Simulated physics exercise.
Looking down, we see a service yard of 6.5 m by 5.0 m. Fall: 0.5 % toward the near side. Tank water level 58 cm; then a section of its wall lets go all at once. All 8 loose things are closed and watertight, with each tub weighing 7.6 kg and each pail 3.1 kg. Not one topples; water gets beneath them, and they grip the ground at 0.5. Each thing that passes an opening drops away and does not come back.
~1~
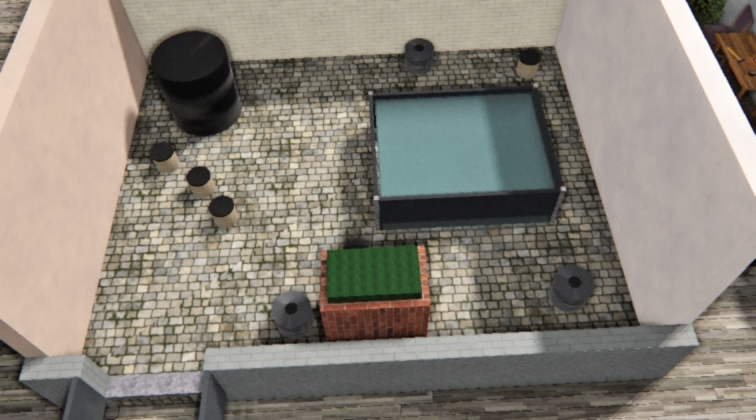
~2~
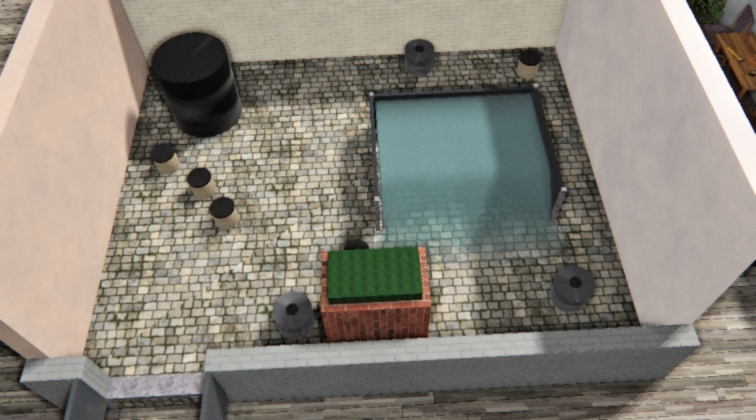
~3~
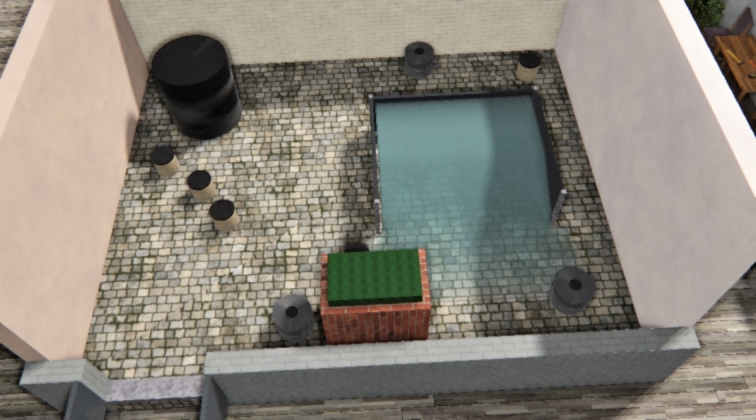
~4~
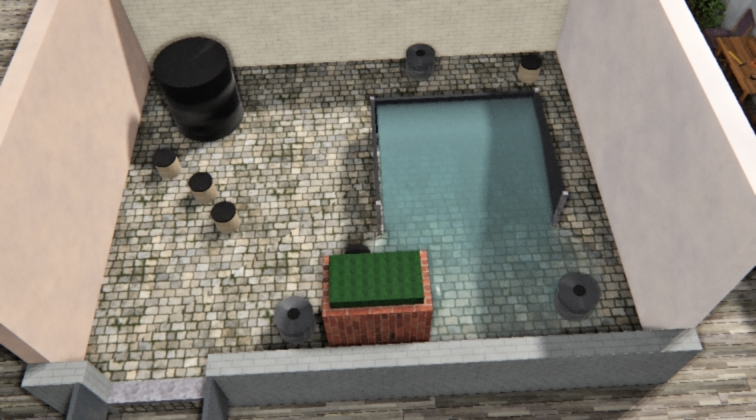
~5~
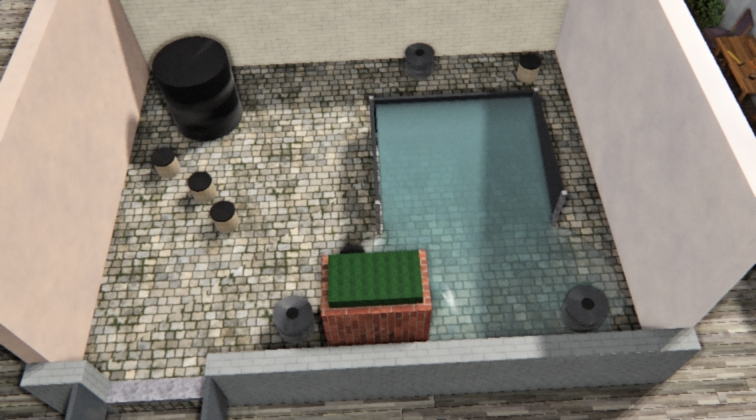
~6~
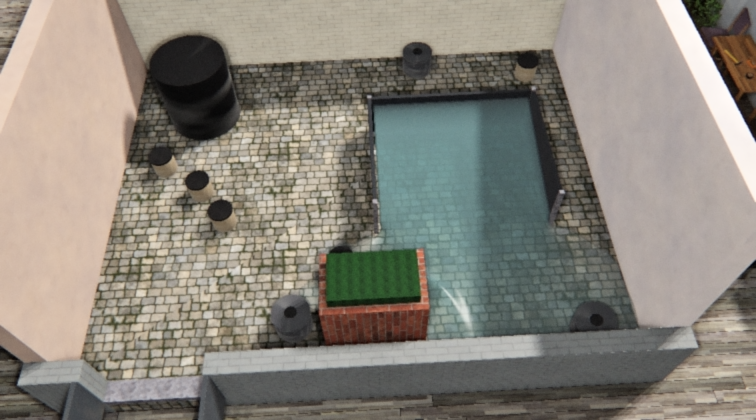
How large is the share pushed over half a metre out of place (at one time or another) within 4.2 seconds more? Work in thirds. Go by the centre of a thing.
The share is at least two thirds.
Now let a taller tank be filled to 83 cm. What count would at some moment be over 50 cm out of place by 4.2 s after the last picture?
Then the count would be 8.
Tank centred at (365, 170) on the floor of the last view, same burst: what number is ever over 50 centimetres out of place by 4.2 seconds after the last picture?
Then the count would be 5.
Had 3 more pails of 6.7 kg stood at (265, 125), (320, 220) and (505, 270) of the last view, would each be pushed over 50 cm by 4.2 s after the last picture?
In order: Within it, within it, beyond it.
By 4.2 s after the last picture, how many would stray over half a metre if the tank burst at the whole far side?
You'd get 6 in that case.
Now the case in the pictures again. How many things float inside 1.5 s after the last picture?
That would be 1 of them.
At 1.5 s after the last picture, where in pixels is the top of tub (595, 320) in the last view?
My estimate: Around (592, 222).
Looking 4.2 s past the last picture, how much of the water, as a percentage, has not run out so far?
Remaining: Approx. 98 per cent.
Then, 0.4 s after the last picture 1 of 8 are over 50 cm from their spots; 1 afloat.
Then, 1.5 s after the last picture 2 of 8 are over 50 cm from their spots; 1 afloat.
Then, 2.8 s after the last picture 4 of 8 are over 50 cm from their spots; 3 afloat.
Then, 4.2 s after the last picture 8 of 8 are over 50 cm from their spots, and 8 have been at some point; 6 afloat.
